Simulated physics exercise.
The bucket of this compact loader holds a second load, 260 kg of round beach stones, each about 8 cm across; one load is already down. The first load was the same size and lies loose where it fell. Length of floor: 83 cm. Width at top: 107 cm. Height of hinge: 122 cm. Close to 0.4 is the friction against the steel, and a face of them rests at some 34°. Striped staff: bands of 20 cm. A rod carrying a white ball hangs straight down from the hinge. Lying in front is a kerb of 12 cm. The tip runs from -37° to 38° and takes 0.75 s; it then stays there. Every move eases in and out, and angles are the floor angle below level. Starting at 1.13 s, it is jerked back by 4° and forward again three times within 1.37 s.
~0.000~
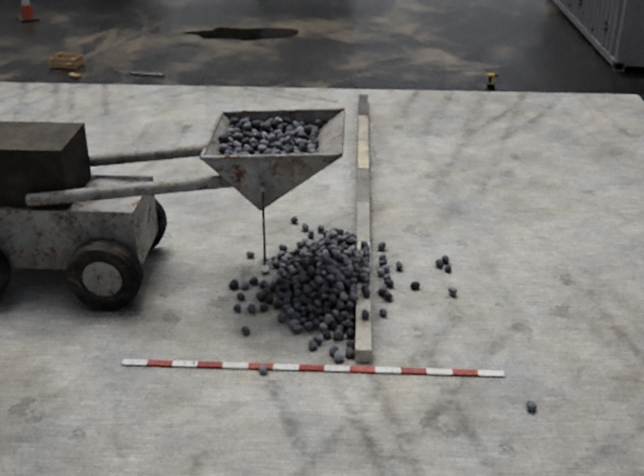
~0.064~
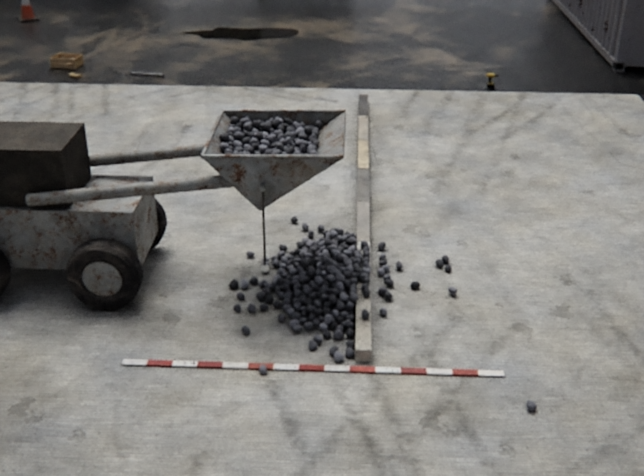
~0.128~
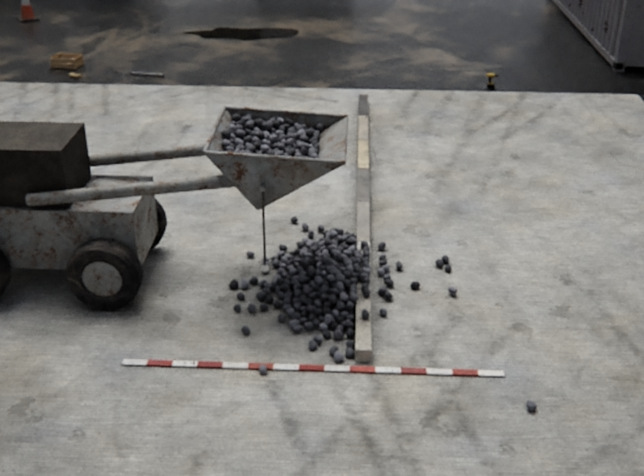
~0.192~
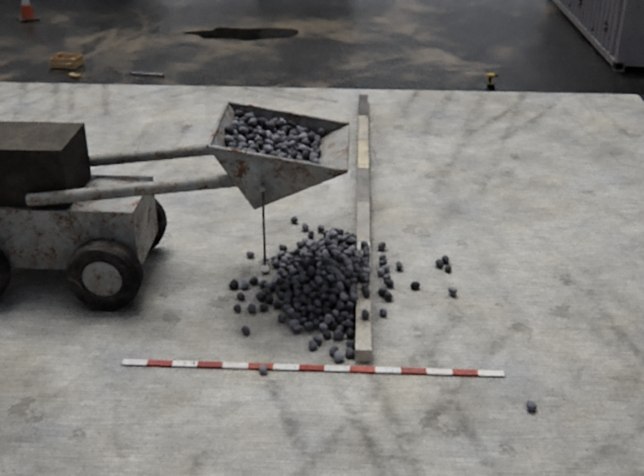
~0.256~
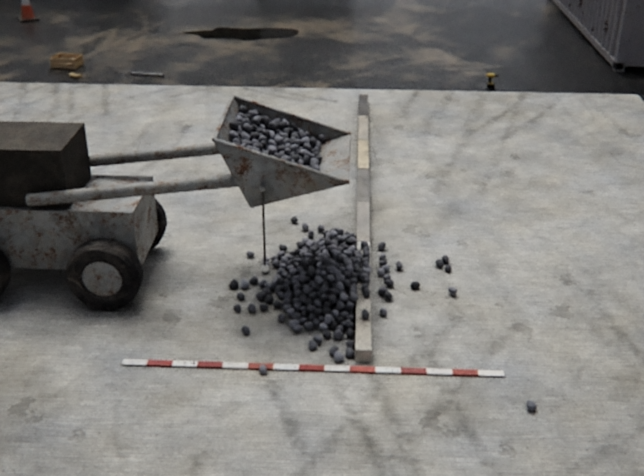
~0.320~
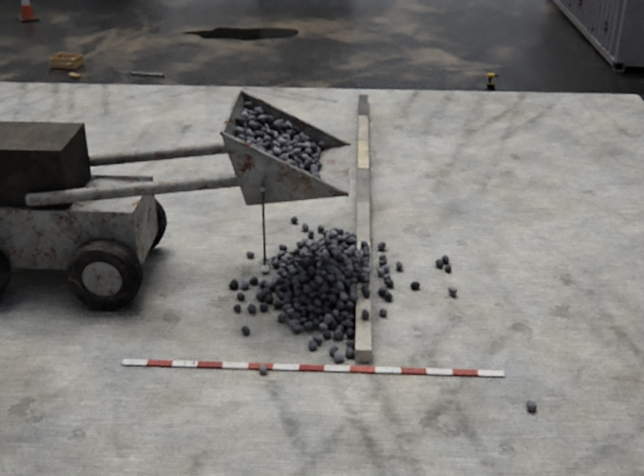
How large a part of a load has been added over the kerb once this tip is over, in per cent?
Around 78 per cent is added.
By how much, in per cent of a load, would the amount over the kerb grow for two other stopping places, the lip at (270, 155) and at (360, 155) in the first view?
I'd expect near 0 per cent first and near 95 per cent next.
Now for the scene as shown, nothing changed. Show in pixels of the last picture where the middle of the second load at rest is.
Roughly at (406, 282) in the last picture.
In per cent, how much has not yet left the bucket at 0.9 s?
Held: Around 80 % of the load.
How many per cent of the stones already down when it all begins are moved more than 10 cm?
Roughly 5 % of them.
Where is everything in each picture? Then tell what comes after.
In the first picture, lip at (342, 155), floor tilted -37°, highest stones at (253, 131). The earlier load is highest near (332, 258), 23 cm above ground level, 96 % on this side of the kerb, 4 % over the kerb.
In the second picture, the bucket is at -35°, its lip at (343, 157); the top of the load is at (254, 131); the stones move at 0.1 m/s on average.
In the third picture, the bucket is at -31°, its lip at (345, 163); the top of the load is at (245, 127); the stones move at 0.3 m/s on average.
In the fourth picture, lip at (348, 172), floor tilted -25°, highest stones at (242, 122); the stones move at 0.4 m/s on average.
In the fifth picture, lip at (349, 183), floor tilted -17°, highest stones at (245, 120); the stones move at 0.4 m/s on average.
In the sixth picture, the bucket is at -8°, its lip at (348, 195); the top of the load is at (248, 117); the stones move at 0.5 m/s on average.
After 0.6 s the floor is at 26°; in per cent of one load, 100 in the bucket, 96 on this side of the kerb, 4 over the kerb; the foremost stones are at (438, 287).
After 0.9 s the floor is at 38°; in per cent of one load, 79 in the bucket, 117 on this side of the kerb, 4 over the kerb; the foremost stones are at (438, 287).
After 3.0 s the floor is at 38°; in per cent of one load, 0 in the bucket, 118 on this side of the kerb, 82 over the kerb; the foremost stones are at (596, 317).
After 5.5 s the floor is at 38°; in per cent of one load, 0 in the bucket, 118 on this side of the kerb, 82 over the kerb; the foremost stones are at (596, 317). Net gain over the kerb, 78.
